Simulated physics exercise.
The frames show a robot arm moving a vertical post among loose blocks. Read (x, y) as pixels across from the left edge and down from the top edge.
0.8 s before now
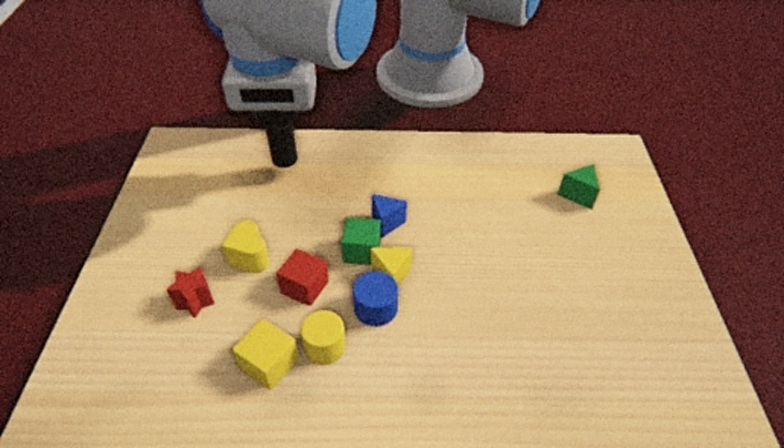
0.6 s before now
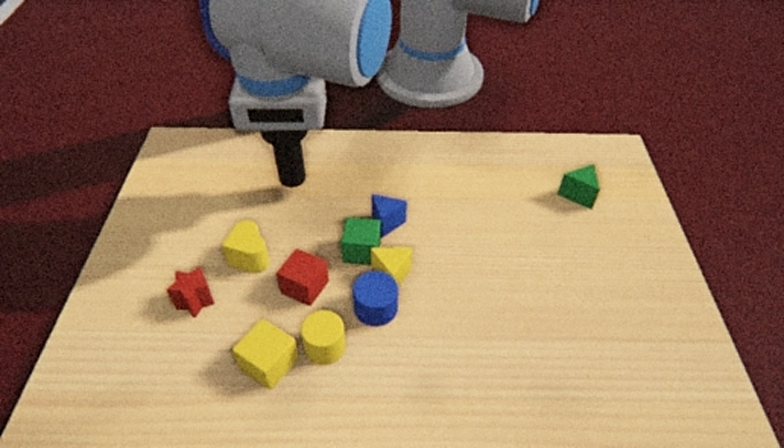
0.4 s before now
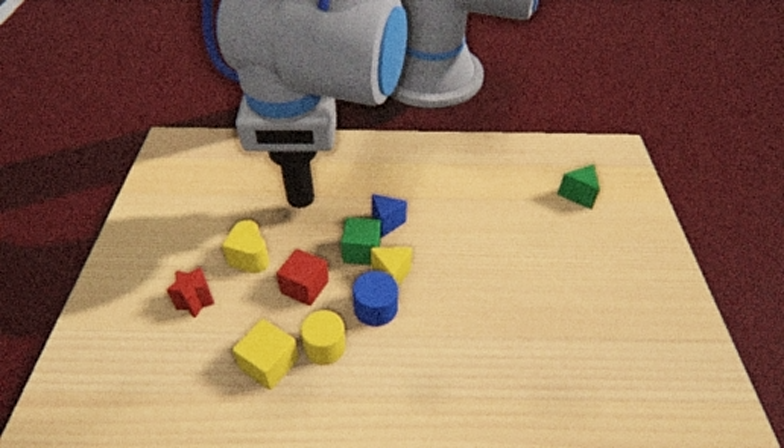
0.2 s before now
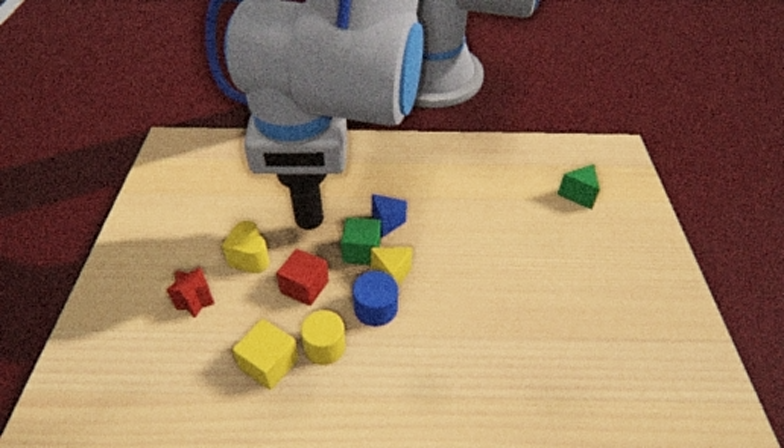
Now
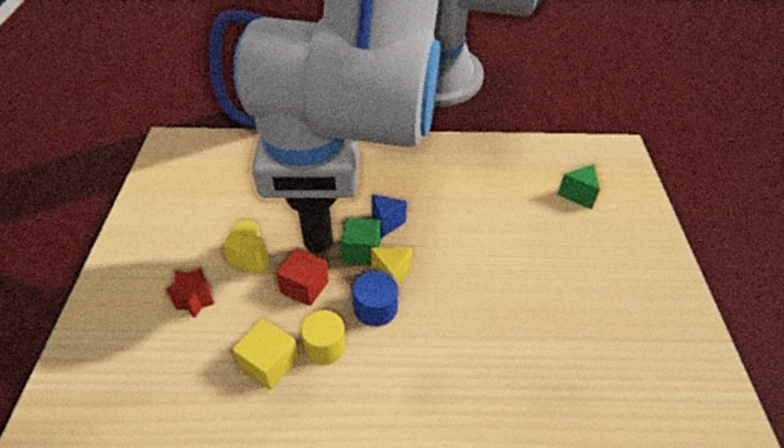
On a wooden tabletop, a robot arm moves a black post forward and slightly right toward a red block among unmoving coloured blocks.
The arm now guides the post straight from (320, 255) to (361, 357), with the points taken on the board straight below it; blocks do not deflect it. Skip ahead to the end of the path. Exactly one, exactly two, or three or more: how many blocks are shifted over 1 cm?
Going by the path, three or more blocks will move.
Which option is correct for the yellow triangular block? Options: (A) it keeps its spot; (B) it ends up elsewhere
It's A.
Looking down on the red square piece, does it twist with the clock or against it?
Watching from overhead, you'd notice the red square piece rotating clockwise.
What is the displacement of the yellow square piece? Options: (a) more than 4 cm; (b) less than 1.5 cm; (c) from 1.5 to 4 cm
I'll go with b - less than 1.5 cm.
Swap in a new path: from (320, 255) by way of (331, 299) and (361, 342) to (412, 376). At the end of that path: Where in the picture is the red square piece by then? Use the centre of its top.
Its top centre lands on (293, 288).
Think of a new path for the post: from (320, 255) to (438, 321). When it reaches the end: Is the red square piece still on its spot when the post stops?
Yes - that is the case.
What follows on the original path. One third of the way, post (332, 274); red square piece (298, 279), turned 35° clockwise.
Two thirds of the way, post (346, 309); red square piece (298, 279), turned 40° clockwise; blue disc (385, 296).
At the end, post (360, 347); yellow square piece not moved; red square piece (298, 279), turned 40° clockwise; yellow disc (319, 344); green square piece not moved; blue disc (387, 298); yellow triangular block not moved.
